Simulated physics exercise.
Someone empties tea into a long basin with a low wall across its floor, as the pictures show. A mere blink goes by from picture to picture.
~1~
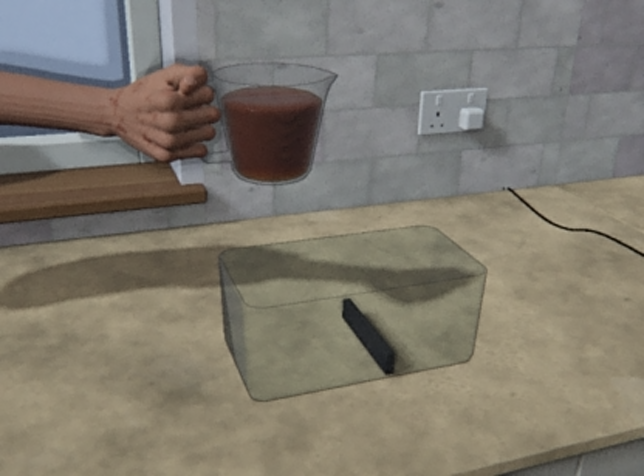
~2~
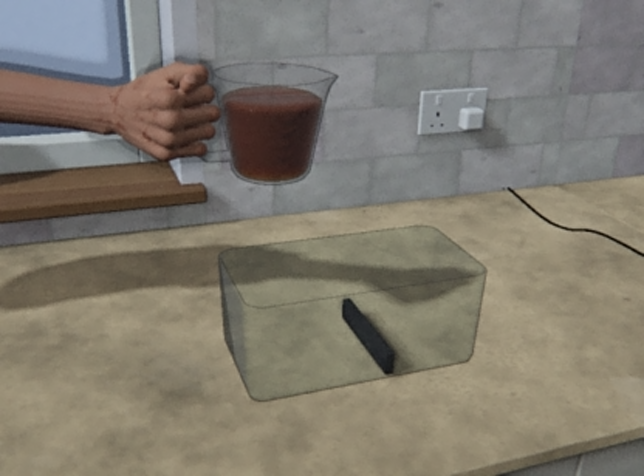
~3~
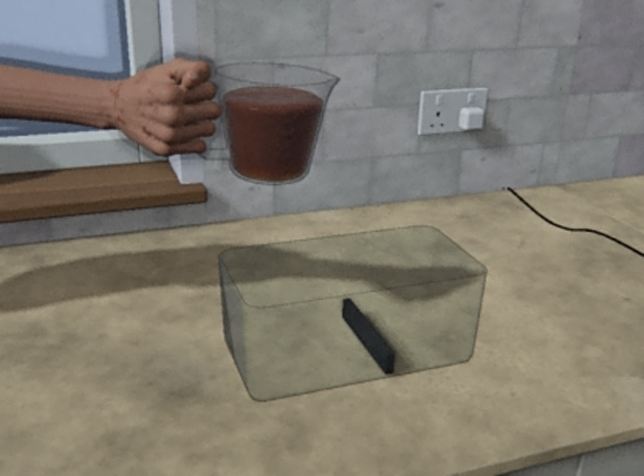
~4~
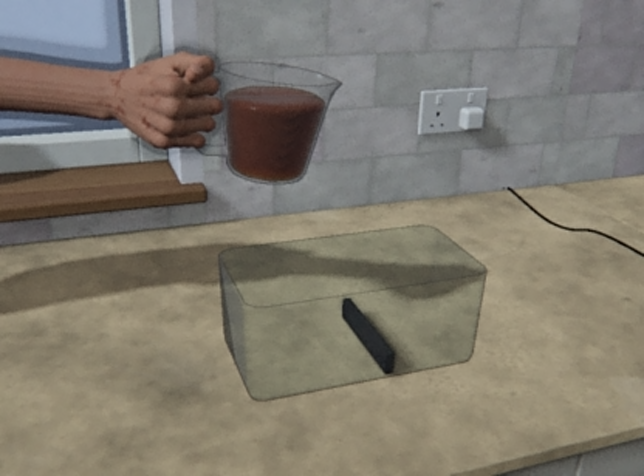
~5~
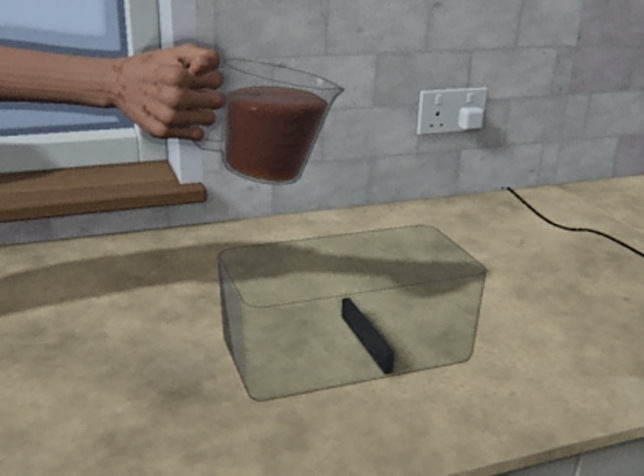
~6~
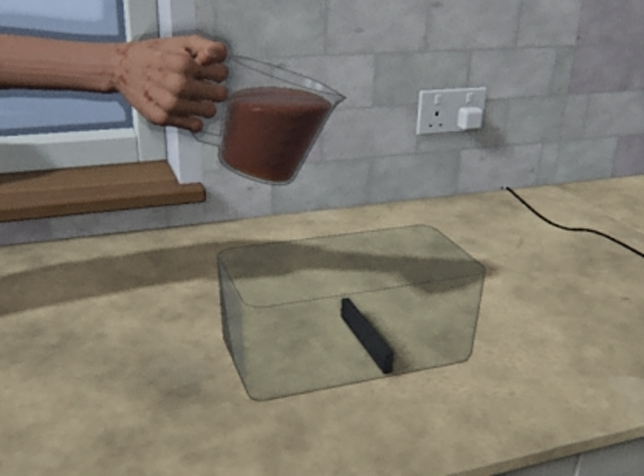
The clip opens on a hand at the left holding a clear jug of reddish-brown liquid above a long, empty see-through basin with a low dark wall across its floor. The hand barely moves at first, then gradually tilts the jug to the right, its spout dipping while the liquid stays inside.
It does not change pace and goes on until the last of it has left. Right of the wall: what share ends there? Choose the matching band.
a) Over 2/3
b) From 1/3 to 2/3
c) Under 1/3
From 1/3 to 2/3 (b).
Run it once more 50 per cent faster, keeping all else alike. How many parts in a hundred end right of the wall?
Roughly 35 percent.
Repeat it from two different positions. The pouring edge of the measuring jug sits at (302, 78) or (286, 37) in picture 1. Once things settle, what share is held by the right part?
In order, roughly 20 percent and 15 percent.
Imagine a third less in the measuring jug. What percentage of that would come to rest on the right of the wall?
40 in a hundred.
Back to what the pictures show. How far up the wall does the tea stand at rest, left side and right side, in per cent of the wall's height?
I get 30 % for the left and 70 % for the right.
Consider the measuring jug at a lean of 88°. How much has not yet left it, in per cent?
It still holds around 55 per cent there.
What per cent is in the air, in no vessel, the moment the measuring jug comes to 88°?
I'd put it near 35 per cent.
A moment on, the measuring jug is tipped on its side and 56 per cent is still to pour, 0 is left of the wall and 9 right of it.
Next, the measuring jug is tipped right over and 3 per cent is still to pour, 28 is left of the wall and 57 right of it.
Then the measuring jug is tipped right over and 0 per cent is still to pour, 42 is left of the wall and 55 right of it.
Later the measuring jug is tipped right over and 0 per cent is still to pour, 43 is left of the wall and 55 right of it.
In the end 43 per cent lies left of the wall, 55 right of it and 3 outside.
